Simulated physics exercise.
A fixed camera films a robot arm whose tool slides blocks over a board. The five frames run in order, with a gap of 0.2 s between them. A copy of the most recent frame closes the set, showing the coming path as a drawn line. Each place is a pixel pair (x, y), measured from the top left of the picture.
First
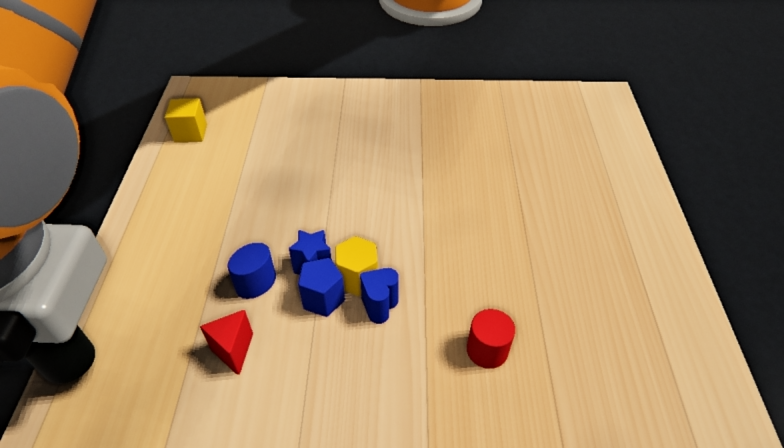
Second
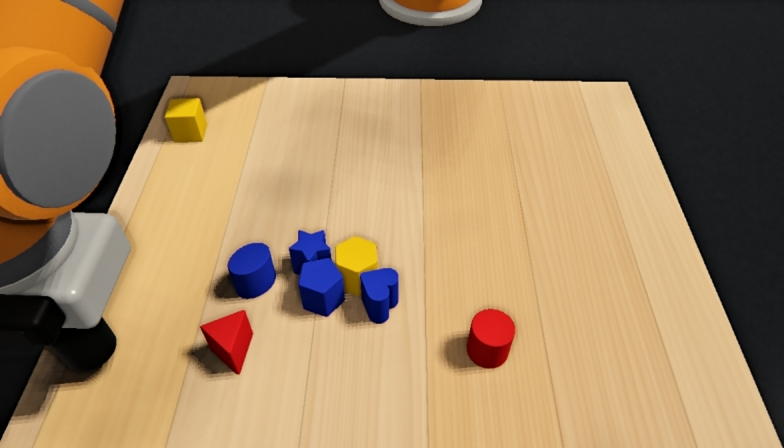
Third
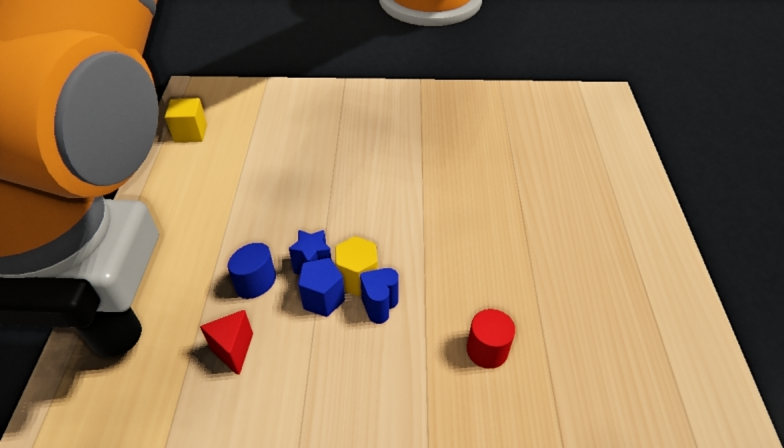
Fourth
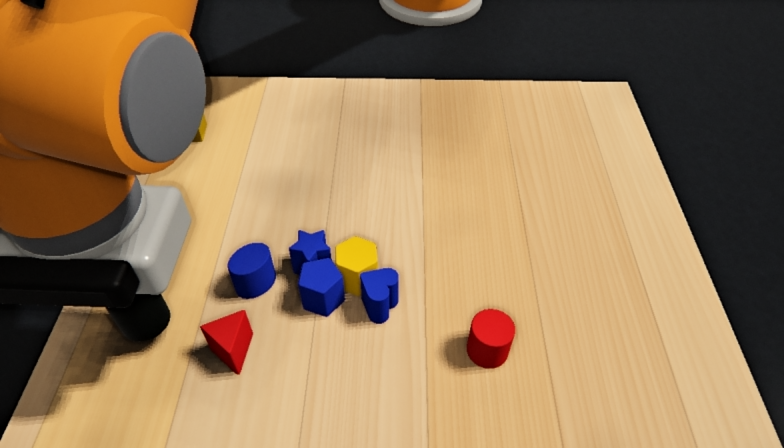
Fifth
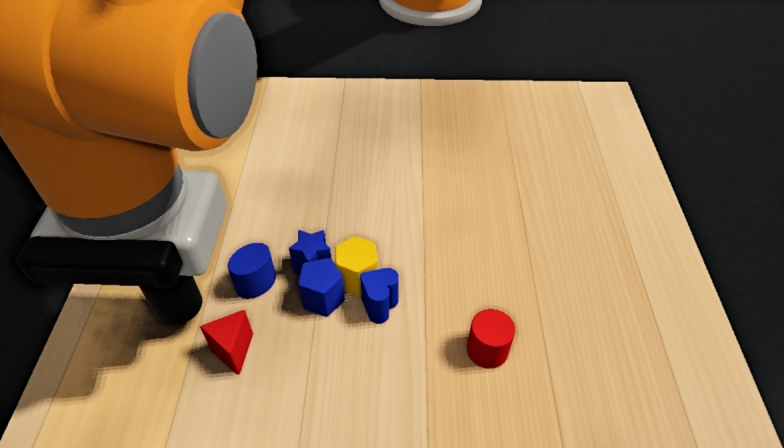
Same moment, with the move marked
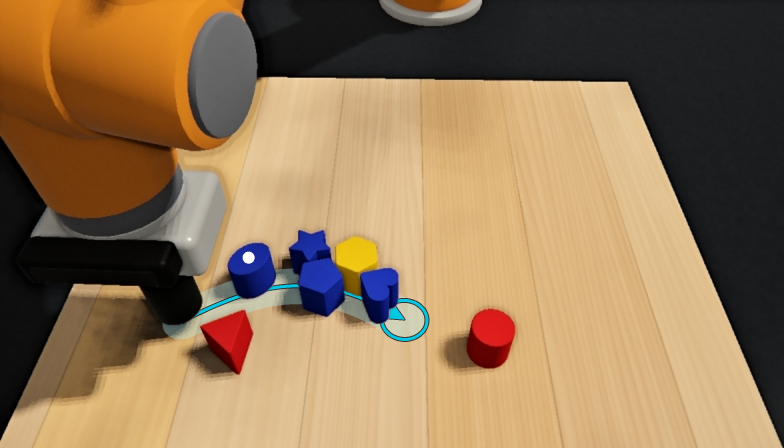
On a wooden tabletop, an orange robot arm gliding rightward from the left edge past a yellow cube, the scattered blocks staying still.
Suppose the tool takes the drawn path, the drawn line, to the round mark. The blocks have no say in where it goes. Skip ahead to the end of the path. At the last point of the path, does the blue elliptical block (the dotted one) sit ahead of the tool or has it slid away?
It is no longer ahead.
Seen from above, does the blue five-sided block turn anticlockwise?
No - that is not the case.
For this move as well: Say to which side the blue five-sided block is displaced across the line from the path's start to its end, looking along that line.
My prediction: Rightwards.
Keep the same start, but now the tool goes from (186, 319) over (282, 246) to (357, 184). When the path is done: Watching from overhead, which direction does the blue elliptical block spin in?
Viewed from above: Clockwise.
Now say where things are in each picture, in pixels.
The first frame shows lower end of the tool (70, 361), tops of blocks, blue elliptical block (249, 258), blue star (310, 243), blue five-sided block (319, 274), yellow hexagonal block (356, 253), blue heart-shaped block (379, 282).
The second frame shows tool (92, 349), blocks as before.
The third frame shows tool (117, 336), blocks as before.
The fourth frame shows tool (147, 321), blocks as before.
The fifth frame shows tool (179, 306), blue elliptical block (249, 258), blue star (310, 243), blue five-sided block (319, 274), yellow hexagonal block (356, 253), blue heart-shaped block (379, 282).
The drawn path runs from (186, 319) by way of (262, 290) and (336, 290) to (404, 319); the dot is on the blue elliptical block.
What follows on the original path. One third of the way, tool (258, 276); blue elliptical block (285, 237), turned 30° anticlockwise; blue star (316, 242).
Two thirds of the way, tool (335, 277); blue elliptical block (294, 227), turned 65° anticlockwise; blue star (335, 236), turned 35° anticlockwise; blue five-sided block (366, 288), turned 35° clockwise; yellow hexagonal block (375, 251); blue heart-shaped block (401, 286), turned 25° clockwise.
At the end, tool (405, 306); blue elliptical block (294, 227), turned 65° anticlockwise; blue star (335, 236), turned 40° anticlockwise; blue five-sided block (443, 318), turned 25° clockwise; yellow hexagonal block (400, 250), turned 65° anticlockwise; blue heart-shaped block (477, 305).
